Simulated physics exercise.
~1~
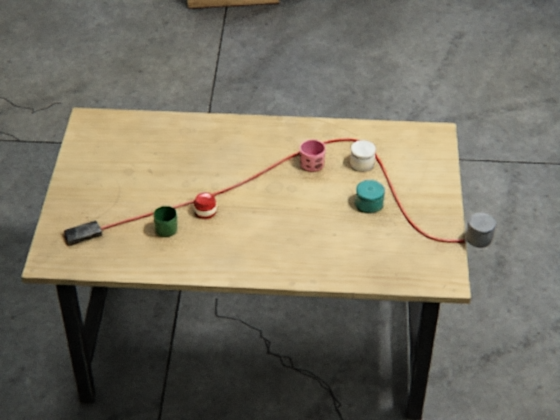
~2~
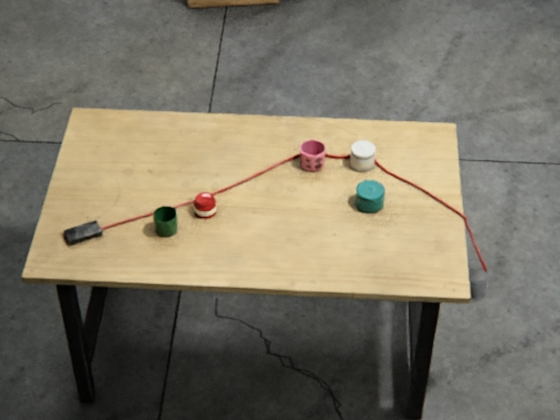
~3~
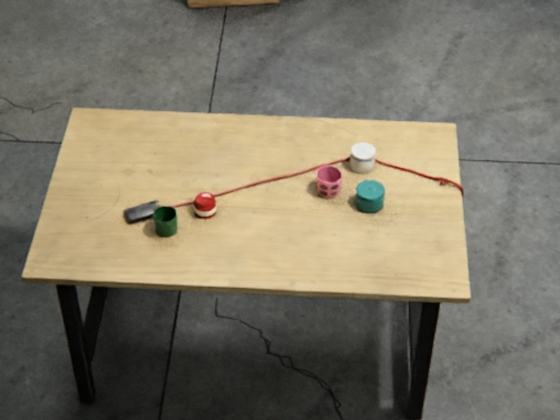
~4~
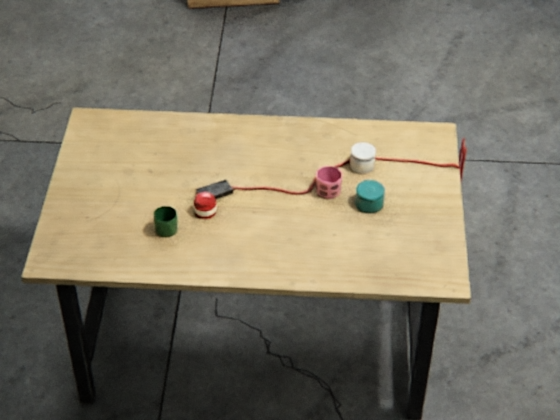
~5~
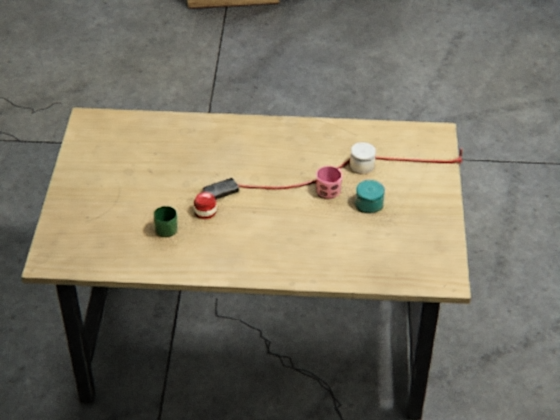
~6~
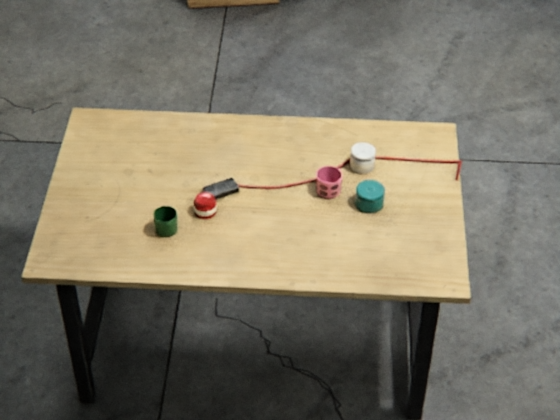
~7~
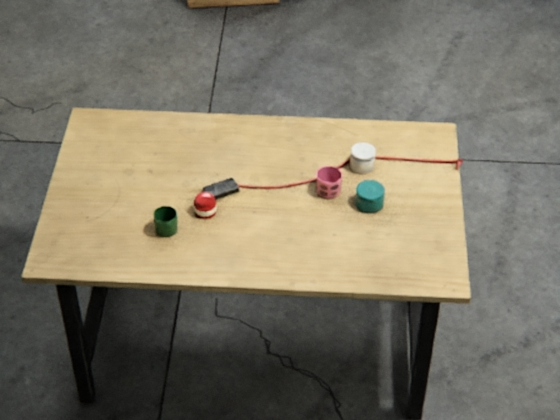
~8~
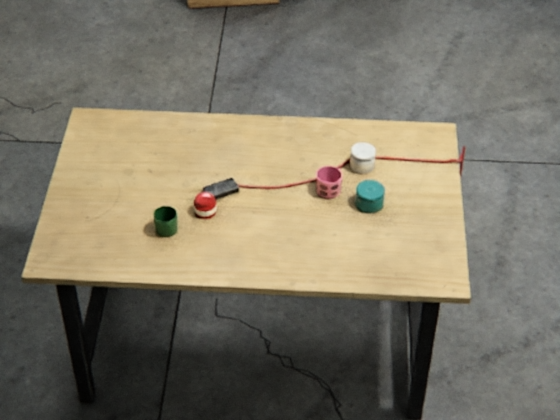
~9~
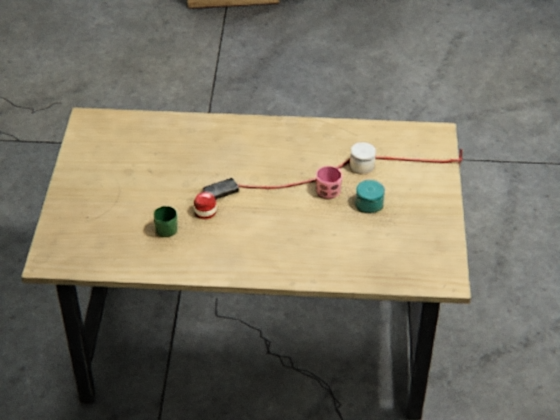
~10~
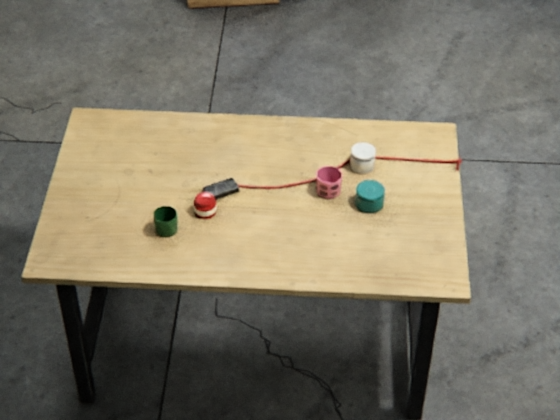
Wooden table with grey cylinder dropping off right edge, red cable dragging black phone rightward and nudging pink mug, then settling.
